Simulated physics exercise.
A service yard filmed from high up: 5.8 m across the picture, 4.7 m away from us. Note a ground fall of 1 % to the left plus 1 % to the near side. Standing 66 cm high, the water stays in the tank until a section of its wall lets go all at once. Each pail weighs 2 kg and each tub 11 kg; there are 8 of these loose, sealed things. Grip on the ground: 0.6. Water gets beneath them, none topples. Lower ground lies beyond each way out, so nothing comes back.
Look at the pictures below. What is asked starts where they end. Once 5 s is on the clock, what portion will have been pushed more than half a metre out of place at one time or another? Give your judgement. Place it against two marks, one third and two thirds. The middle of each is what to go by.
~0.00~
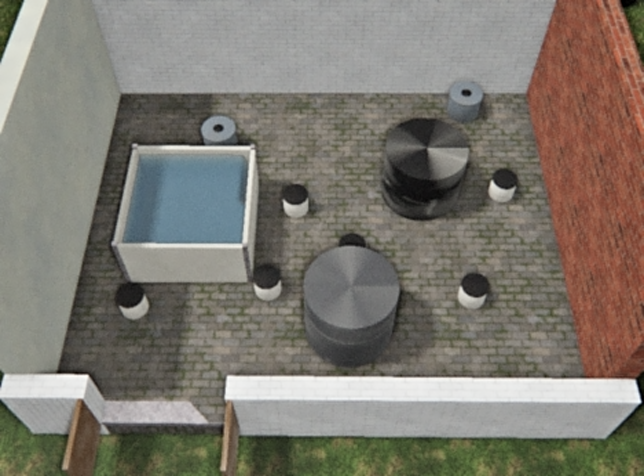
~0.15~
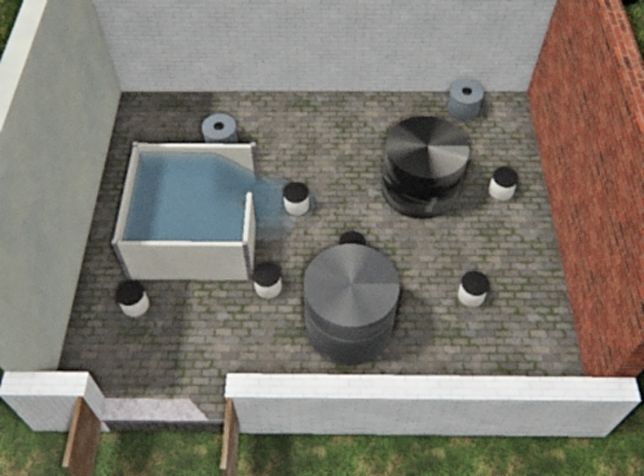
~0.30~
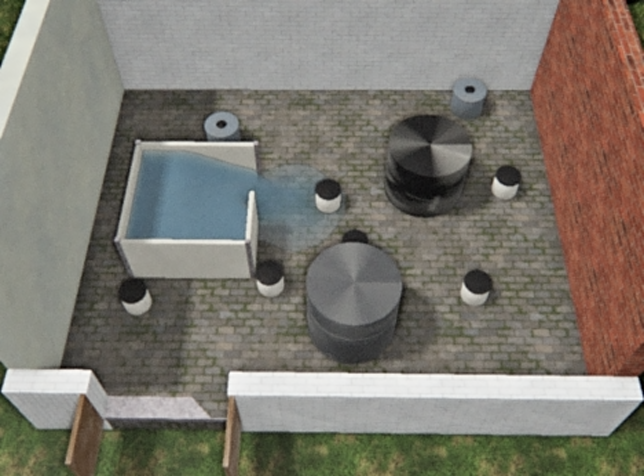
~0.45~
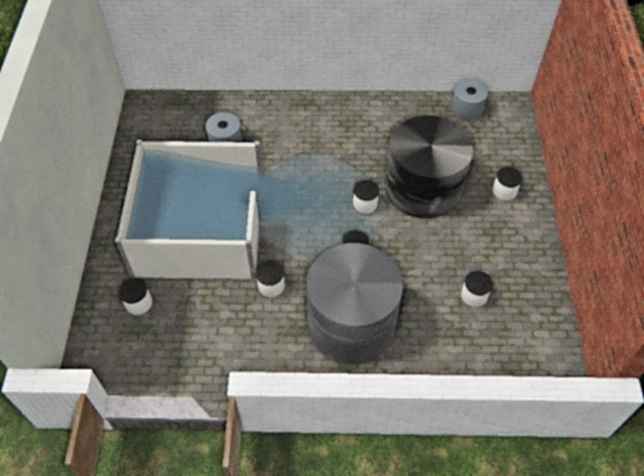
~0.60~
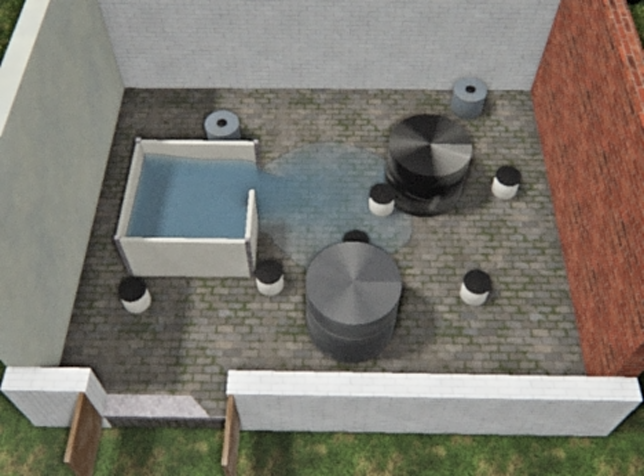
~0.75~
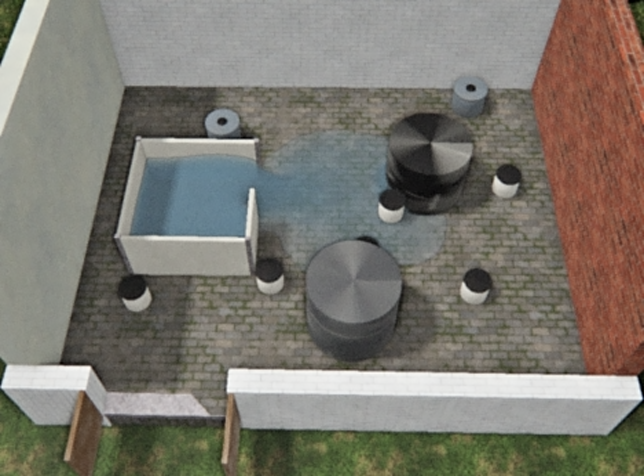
Inside the middle range.
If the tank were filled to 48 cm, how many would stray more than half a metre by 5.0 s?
Count: 5.
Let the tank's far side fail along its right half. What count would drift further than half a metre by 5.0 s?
3.
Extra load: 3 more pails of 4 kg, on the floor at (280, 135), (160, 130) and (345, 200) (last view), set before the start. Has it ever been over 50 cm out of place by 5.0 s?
In the order asked: Below the mark; below the mark; above the mark.
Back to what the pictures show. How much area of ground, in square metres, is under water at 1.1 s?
About 8.5 m2 is covered.
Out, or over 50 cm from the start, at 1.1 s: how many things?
By that point, 2.
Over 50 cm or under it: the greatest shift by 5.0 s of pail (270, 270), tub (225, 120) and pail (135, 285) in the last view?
First falling below it, second falling below it, third falling below it.
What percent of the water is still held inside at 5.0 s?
Remaining: Approx. 100 per cent.
After 1.1 s 2 of 8 are over 50 cm from their spots; 1 afloat.
After 2.2 s 4 of 8 are over 50 cm from their spots; 2 afloat.
After 3.5 s 4 of 8 are over 50 cm from their spots; 4 afloat.
After 5.0 s 5 of 8 are over 50 cm from their spots, and 5 have been at some point; 4 afloat.
